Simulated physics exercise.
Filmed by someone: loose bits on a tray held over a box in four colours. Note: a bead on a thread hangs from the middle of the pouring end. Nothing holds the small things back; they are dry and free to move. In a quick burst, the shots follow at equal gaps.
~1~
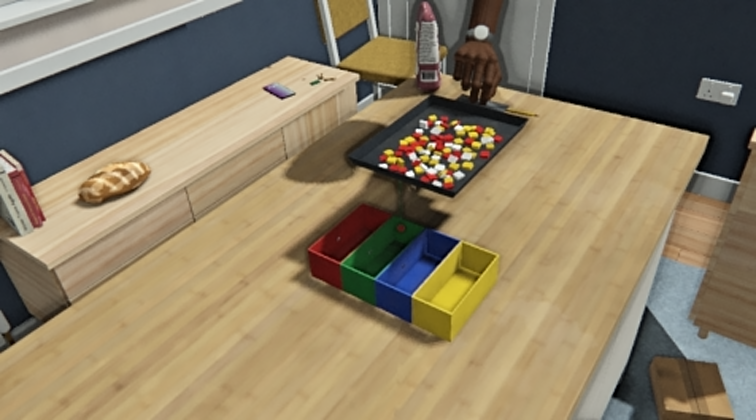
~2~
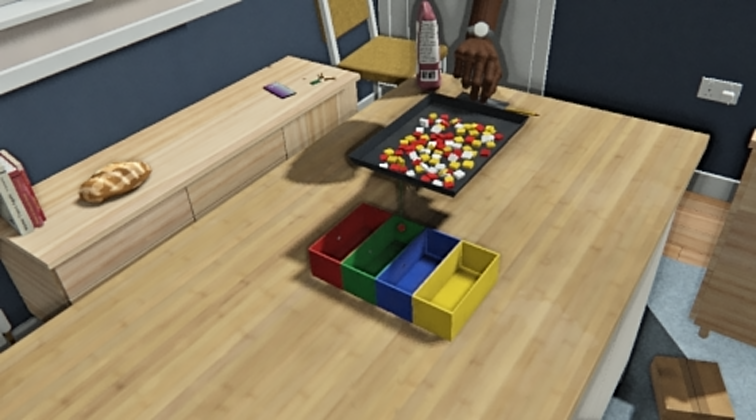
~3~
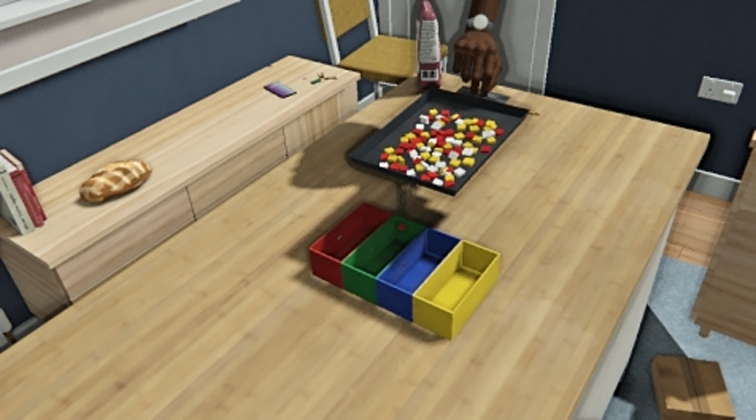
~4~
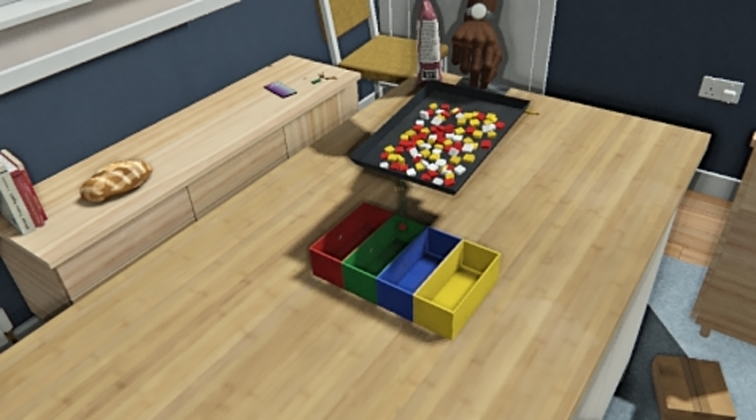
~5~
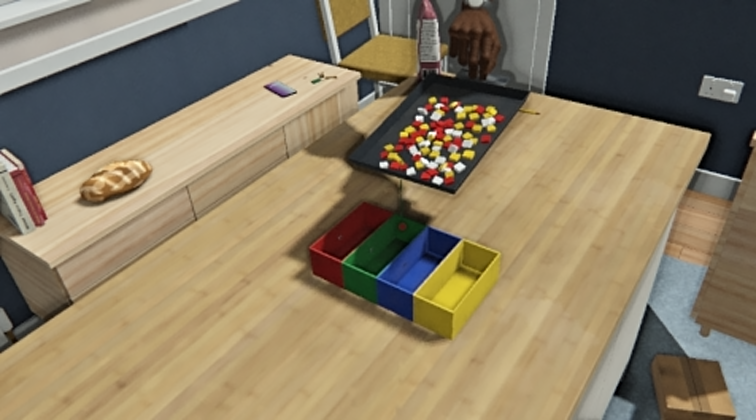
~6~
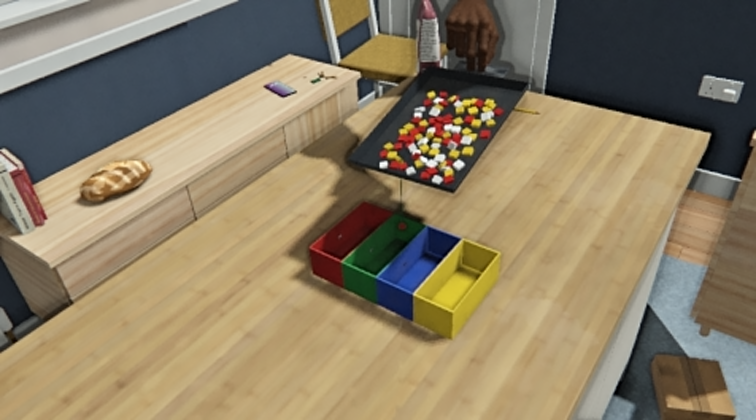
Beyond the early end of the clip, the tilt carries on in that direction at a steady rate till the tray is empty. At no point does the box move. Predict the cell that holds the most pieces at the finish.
I predict the red cell.
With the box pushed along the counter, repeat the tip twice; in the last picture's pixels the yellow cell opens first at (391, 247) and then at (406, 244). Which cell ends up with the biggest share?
That blue cell, and then the cell in blue.
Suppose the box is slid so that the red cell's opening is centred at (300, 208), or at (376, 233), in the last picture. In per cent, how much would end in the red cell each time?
0 and 40 %.
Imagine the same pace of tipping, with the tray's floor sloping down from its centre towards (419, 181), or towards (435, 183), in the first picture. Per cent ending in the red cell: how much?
First case: 0 %; second case: 0 %.
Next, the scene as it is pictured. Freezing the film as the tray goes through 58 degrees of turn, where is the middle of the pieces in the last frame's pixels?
Roughly at (393, 161).
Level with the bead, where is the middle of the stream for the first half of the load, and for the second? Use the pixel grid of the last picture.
At about (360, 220), then at (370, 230).
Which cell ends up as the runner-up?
The answer would be the green cell.
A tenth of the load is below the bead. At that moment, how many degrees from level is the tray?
Roughly 80°.
Soon after the last picture, tray tipped steeply; nearly all on the tray; a stray few falling or outside the box.
A little later, tray tipped right over; a small part on the tray; about a third in the red cell; about a quarter in the green cell; a stray few in the blue cell; about a quarter falling or outside the box.
Later still, tray tipped past a quarter turn; about half in the red cell; about a third in the green cell; a small part in the blue cell; a small part falling or outside the box.
At rest, tray tipped past a quarter turn; about half in the red cell; about a third in the green cell; a small part in the blue cell; none in the yellow cell; a small part outside the box.
